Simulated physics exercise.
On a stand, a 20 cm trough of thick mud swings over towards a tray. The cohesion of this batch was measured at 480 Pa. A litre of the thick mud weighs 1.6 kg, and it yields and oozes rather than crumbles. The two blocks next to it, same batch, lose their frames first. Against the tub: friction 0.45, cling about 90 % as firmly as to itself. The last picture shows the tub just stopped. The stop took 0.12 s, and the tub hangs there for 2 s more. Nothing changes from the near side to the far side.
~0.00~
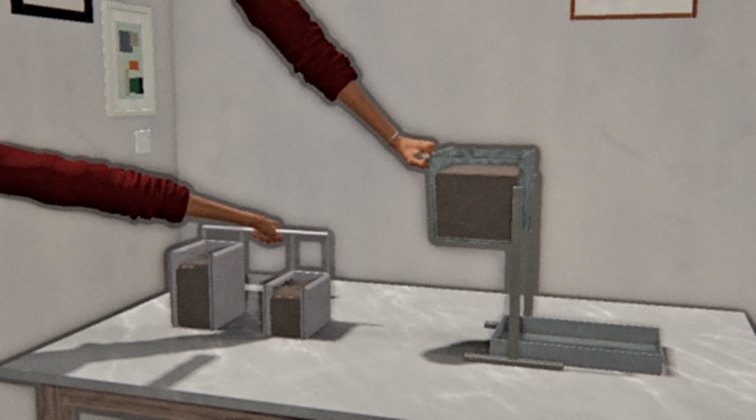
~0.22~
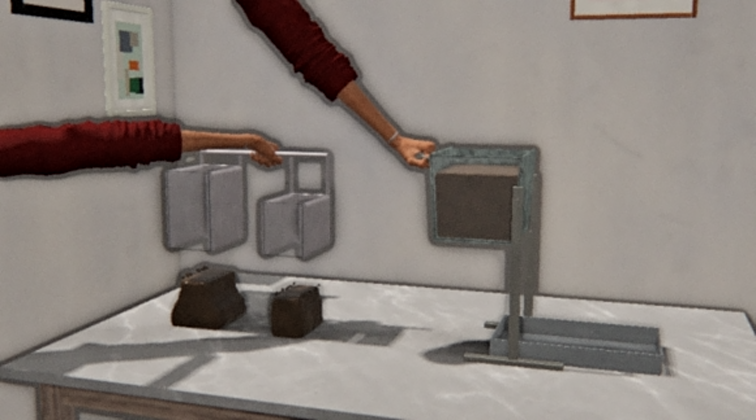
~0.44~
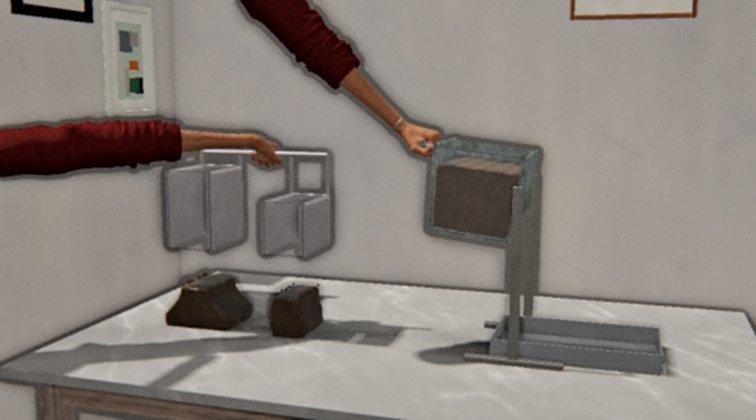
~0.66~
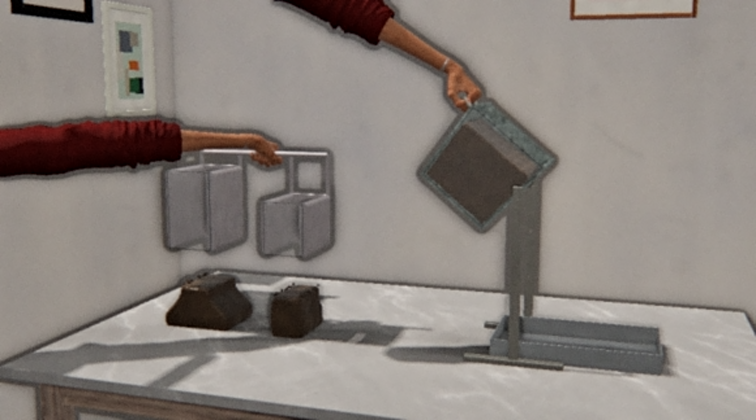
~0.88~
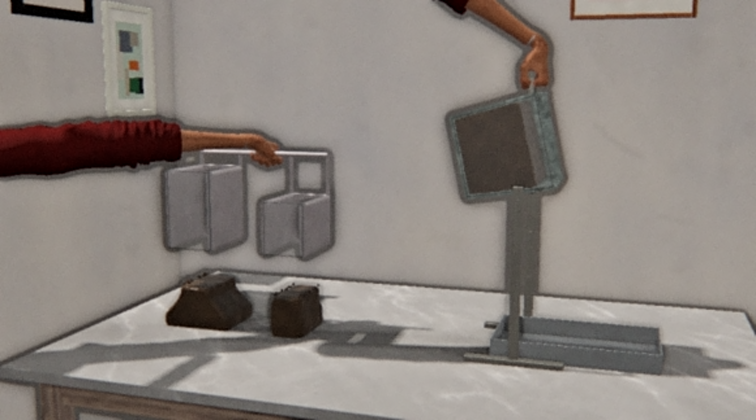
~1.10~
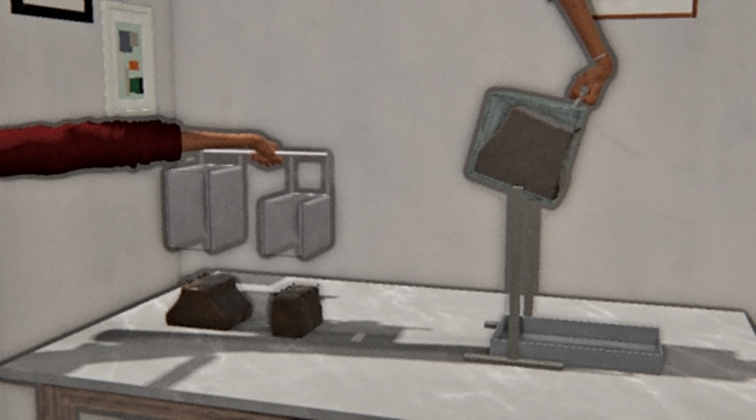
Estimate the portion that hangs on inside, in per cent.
Expect roughly 21 %.
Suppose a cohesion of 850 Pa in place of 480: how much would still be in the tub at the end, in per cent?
It would be near 40 %.
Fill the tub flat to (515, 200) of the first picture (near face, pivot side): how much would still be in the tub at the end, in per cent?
It would be near 30 %.
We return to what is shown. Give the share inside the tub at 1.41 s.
Near 30 %.
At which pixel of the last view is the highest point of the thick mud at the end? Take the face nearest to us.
Around (522, 170).
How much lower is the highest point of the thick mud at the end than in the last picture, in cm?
About 14 cm.
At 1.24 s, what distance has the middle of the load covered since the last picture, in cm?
About 9 cm.
By 1.24 s, the tub is at 105 degrees and holds 59 %.
By 1.41 s, the tub is at 105 degrees and holds 30 %.
By 1.58 s, the tub is at 105 degrees and holds 24 %.
By 1.75 s, the tub is at 105 degrees and holds 22 %.
By 3.10 s, at the end, the tub is at 105 degrees and holds 21 %.
